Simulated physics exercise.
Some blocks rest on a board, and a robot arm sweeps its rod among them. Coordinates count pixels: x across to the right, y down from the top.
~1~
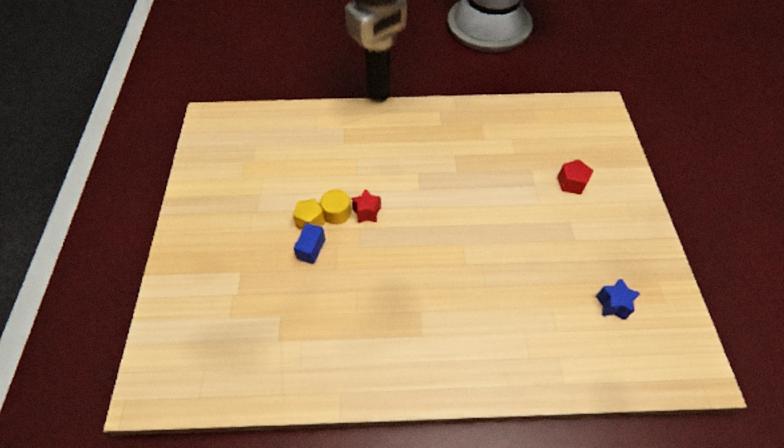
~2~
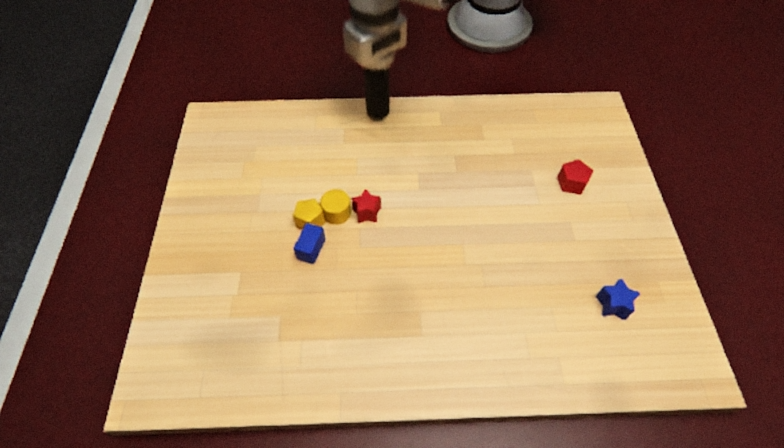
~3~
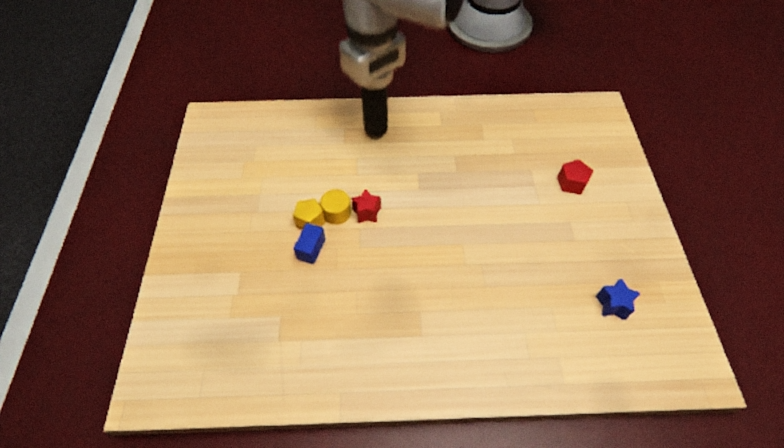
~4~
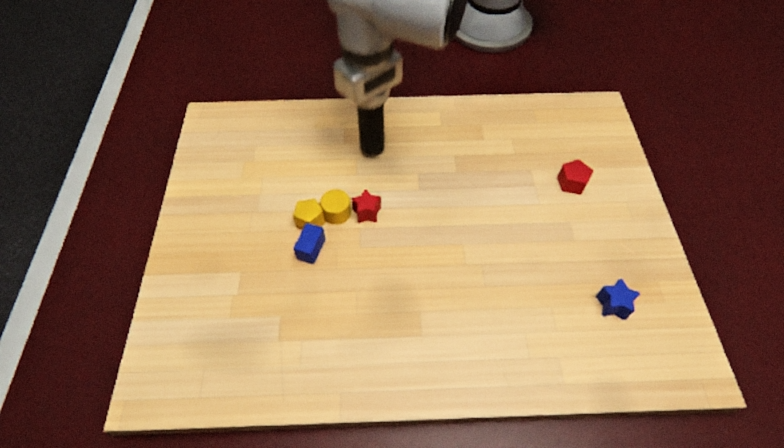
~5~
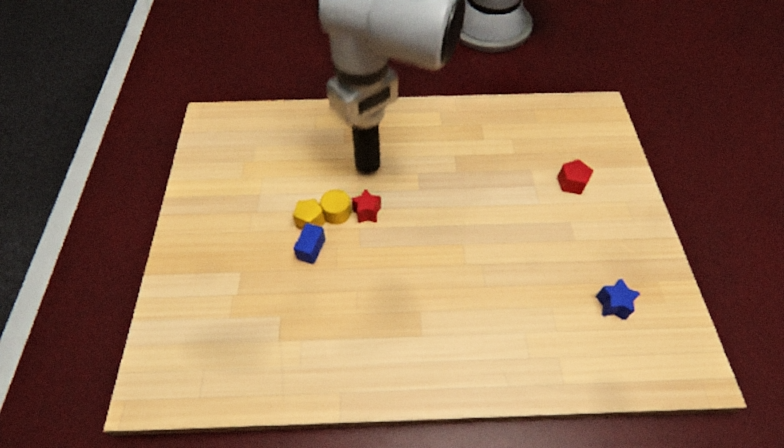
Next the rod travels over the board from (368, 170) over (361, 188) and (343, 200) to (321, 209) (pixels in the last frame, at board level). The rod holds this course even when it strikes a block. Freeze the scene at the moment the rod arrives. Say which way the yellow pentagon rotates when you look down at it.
The turn is clockwise.
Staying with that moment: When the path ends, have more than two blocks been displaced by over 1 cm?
Going by the path, yes.
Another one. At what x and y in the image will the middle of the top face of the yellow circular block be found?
Close to (315, 221).
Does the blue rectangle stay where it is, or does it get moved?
That block is shifted.
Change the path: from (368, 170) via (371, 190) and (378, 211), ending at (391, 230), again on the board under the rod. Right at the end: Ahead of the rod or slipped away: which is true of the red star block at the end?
Beside or behind.
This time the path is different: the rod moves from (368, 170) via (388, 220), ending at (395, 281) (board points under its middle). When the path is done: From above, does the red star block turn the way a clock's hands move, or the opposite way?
The answer is clockwise.
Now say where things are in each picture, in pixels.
The first frame shows rod tip at (379, 94); block tops, yellow pentagon at (307, 209); blue rectangle at (308, 238); yellow circular block at (335, 201); red star block at (366, 201).
The second frame shows rod at (378, 112); blocks unchanged.
The third frame shows rod at (376, 130); blocks unchanged.
The fourth frame shows rod at (372, 147); blocks unchanged.
The fifth frame shows rod at (368, 165); yellow pentagon at (307, 209); blue rectangle at (308, 238); yellow circular block at (335, 201); red star block at (366, 201).
On the path given first. One third of the way, rod at (361, 183); nothing pushed yet.
Two thirds of the way, rod at (342, 196); yellow pentagon at (297, 214), turned 30° clockwise; yellow circular block at (327, 209).
At the end, rod at (320, 204); yellow pentagon at (287, 217), turned 45° clockwise; blue rectangle at (305, 248); yellow circular block at (315, 221); red star block in place.
